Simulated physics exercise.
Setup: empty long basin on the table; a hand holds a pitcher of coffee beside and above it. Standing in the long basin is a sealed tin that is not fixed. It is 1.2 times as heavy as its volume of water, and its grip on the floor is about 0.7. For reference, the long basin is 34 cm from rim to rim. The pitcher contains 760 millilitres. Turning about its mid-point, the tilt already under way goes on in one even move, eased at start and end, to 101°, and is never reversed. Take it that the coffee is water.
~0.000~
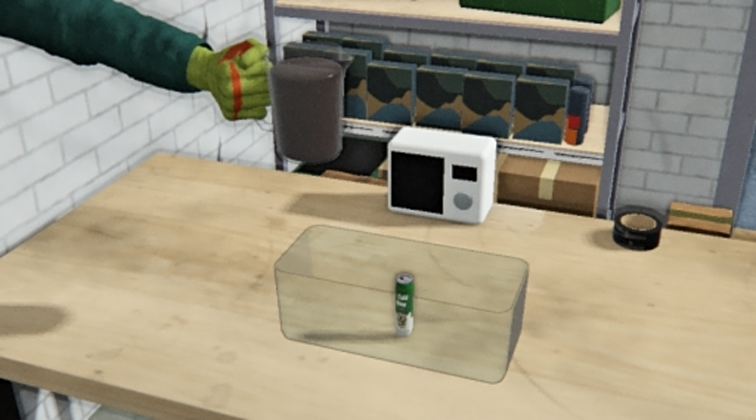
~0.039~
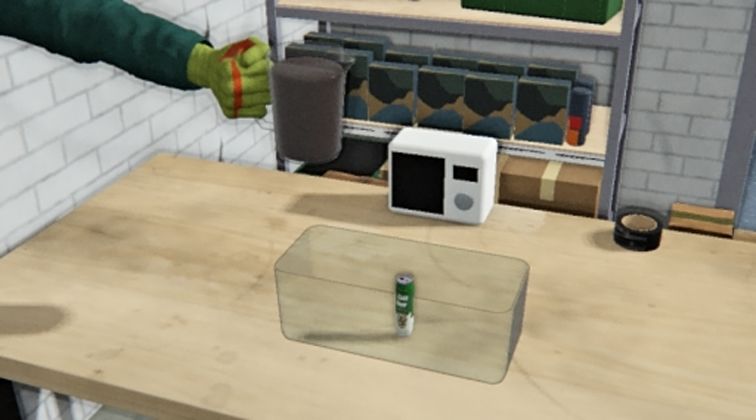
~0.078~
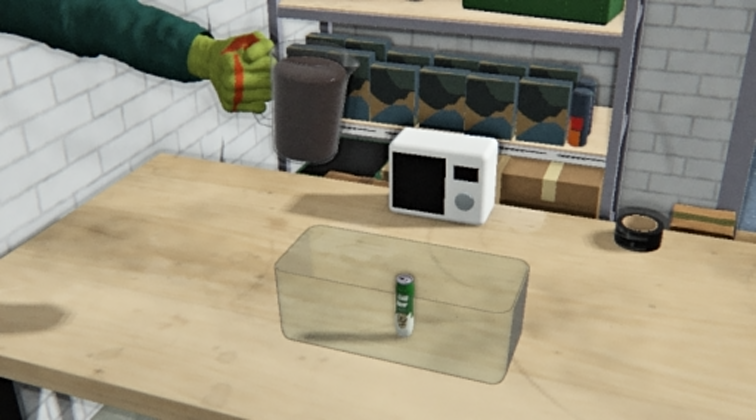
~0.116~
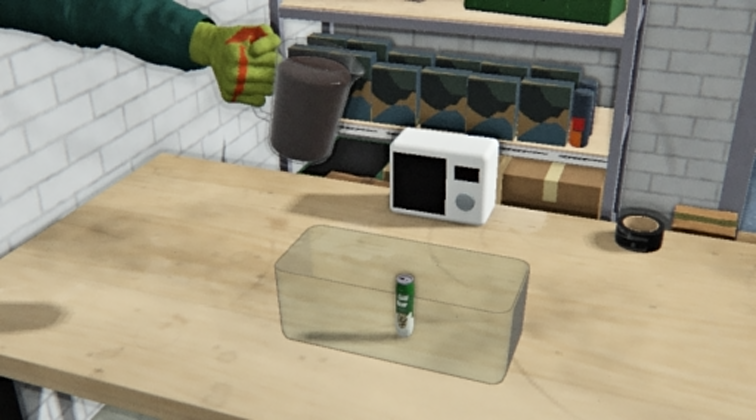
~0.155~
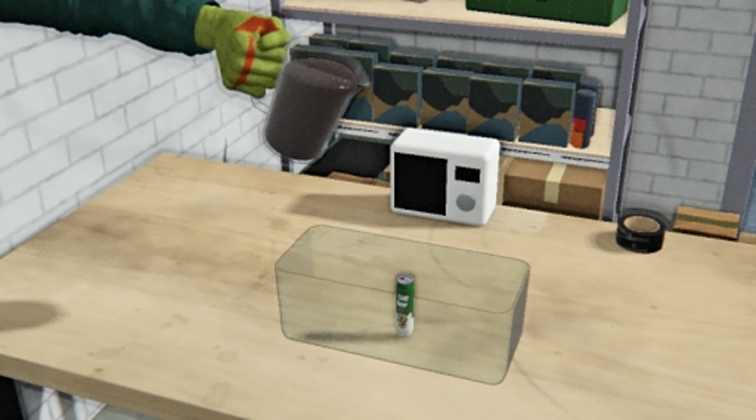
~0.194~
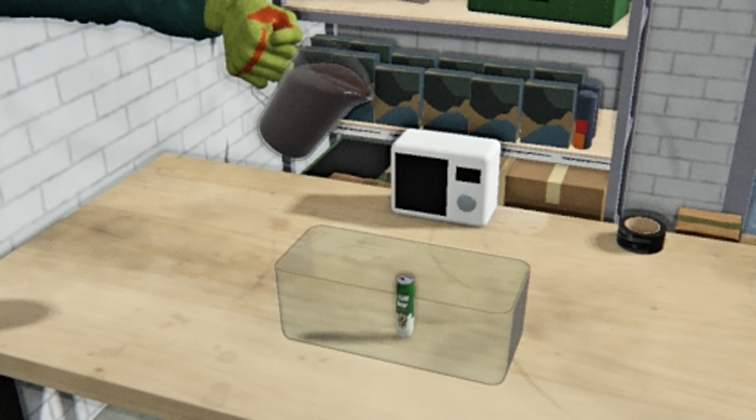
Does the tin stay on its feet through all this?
It ends up erect.
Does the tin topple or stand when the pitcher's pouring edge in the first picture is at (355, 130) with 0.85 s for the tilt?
Then it tips over.
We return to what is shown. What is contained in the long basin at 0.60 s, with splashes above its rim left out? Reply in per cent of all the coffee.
Near 46 per cent of the total.
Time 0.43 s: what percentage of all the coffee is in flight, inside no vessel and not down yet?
My guess is roughly 36 %.
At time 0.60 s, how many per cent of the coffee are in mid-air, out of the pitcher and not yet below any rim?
Close to 30 %.
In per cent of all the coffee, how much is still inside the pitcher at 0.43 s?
I'd estimate some 60 % remains.
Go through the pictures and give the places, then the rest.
The first frame shows tilt 0°; pouring edge (353, 58); surface from (275, 63) to (343, 70); the long basin's rim runs from (292, 246) to (521, 288); the tin's top is at (404, 281).
The second frame shows tilt 2°; pouring edge (355, 60); surface from (276, 62) to (344, 71).
The third frame shows tilt 6°; pouring edge (359, 65); surface from (279, 61) to (346, 74).
The fourth frame shows tilt 14°; pouring edge (364, 73); surface from (283, 61) to (351, 76).
The fifth frame shows tilt 24°; pouring edge (370, 85); surface from (284, 80) to (358, 82).
The sixth frame shows tilt 36°; pouring edge (374, 99); surface from (280, 87) to (367, 89).
Then, 0.43 s in, the tilt is 98° and 61 per cent is still to pour; the tin stands where it began.
Then, 0.60 s in, the tilt is 101° and 24 per cent is still to pour; the tin stands where it began.
Then, 0.78 s in, the tilt is 101° and 7 per cent is still to pour; the tin stands where it began.
Then, 0.98 s in, the tilt is 101° and 1 per cent is still to pour; the tin stands where it began.
Finally, the tin stands where it began.
